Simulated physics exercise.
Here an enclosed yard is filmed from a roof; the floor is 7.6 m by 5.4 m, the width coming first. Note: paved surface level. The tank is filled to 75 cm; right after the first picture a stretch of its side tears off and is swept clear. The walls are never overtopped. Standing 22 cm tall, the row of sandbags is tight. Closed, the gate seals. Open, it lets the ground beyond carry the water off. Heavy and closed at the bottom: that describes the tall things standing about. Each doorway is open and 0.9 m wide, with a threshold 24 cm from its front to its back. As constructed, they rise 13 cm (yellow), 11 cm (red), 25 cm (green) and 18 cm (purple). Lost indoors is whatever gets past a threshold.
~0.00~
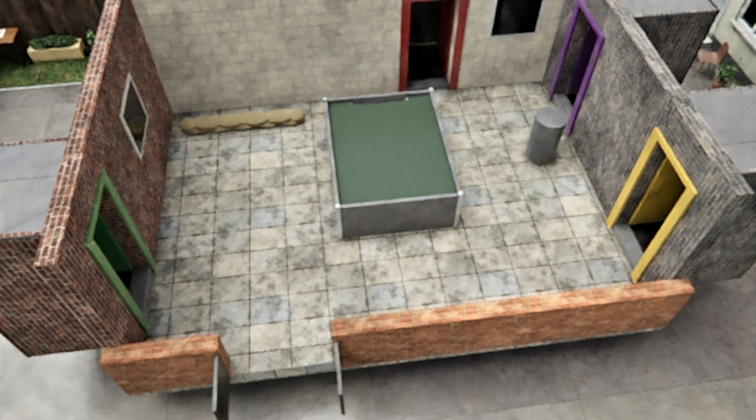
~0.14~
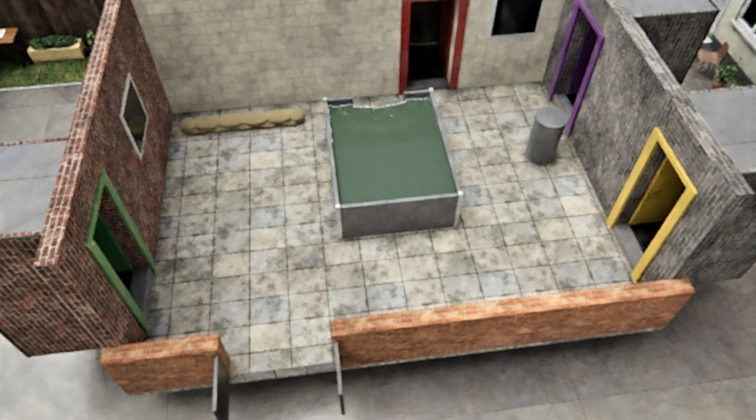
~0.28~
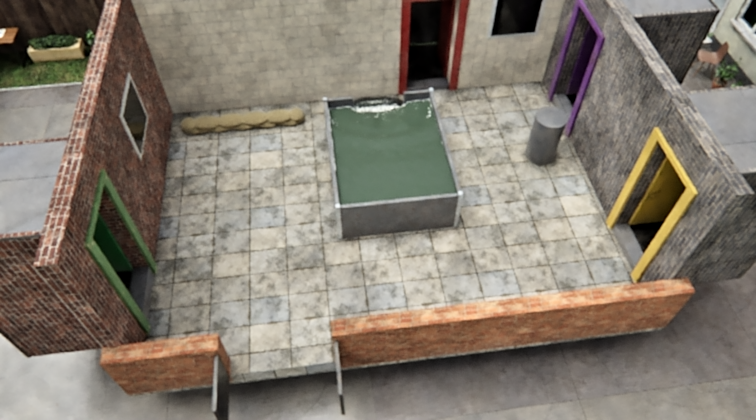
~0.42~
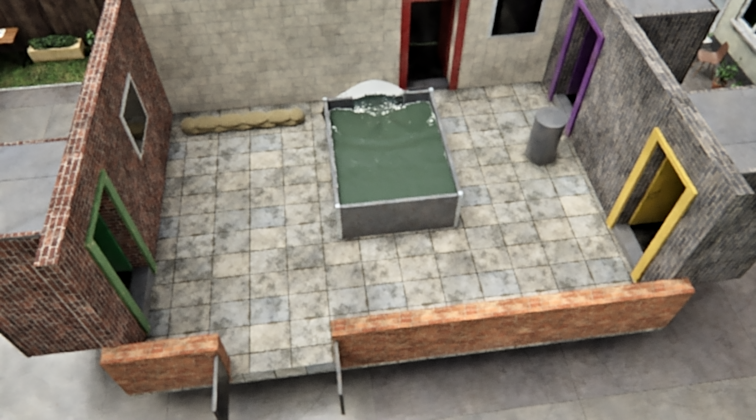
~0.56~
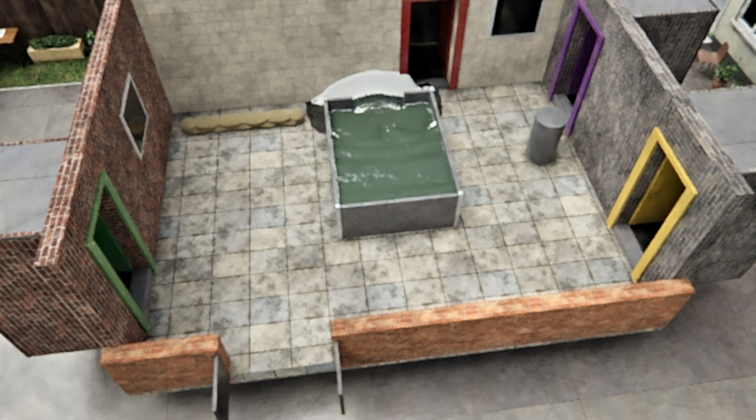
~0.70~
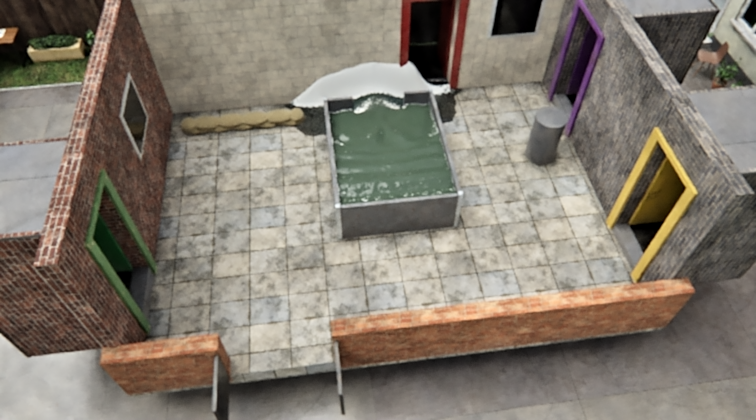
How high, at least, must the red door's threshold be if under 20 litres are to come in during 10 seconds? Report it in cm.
I would say about 21 cm.
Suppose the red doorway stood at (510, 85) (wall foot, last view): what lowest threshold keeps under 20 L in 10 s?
Around 16 cm would do it.
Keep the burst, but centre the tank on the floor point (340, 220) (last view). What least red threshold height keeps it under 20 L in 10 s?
It must be around 9.5 cm tall.
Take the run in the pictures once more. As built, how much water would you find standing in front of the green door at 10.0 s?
You'd measure close to 6.5 cm there.
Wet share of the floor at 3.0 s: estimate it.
Roughly 55 percent of the floor is wet.
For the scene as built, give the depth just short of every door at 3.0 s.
At the yellow door the depth is 1 cm, at red 17 cm, at green 0 cm and at purple 27 cm.
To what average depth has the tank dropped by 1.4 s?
Around 55 cm deep on average.
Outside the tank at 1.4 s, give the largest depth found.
Max depth: About 58 cm.
After 1.4 s water covers 20 % of the floor, deepest (58 cm) near (372, 101); 21 cm at the red door, 19 litres in over its 11 cm threshold.
After 3.0 s water covers 55 % of the floor, deepest (46 cm) near (173, 119); 17 cm at the red door, 73 litres in over its 11 cm threshold.
After 10.0 s water covers 95 % of the floor, deepest (16 cm) near (173, 119); 7 cm at the red door, 103 litres in over its 11 cm threshold.
At the red door as built, the water arrived by 0.6 s and peaked near 36 cm at 0.7 s.
With a threshold of 19 cm, 29 litres would have come in within the 10 s; with 25.5 cm, 8 litres. So under 20 litres takes about 21 cm.
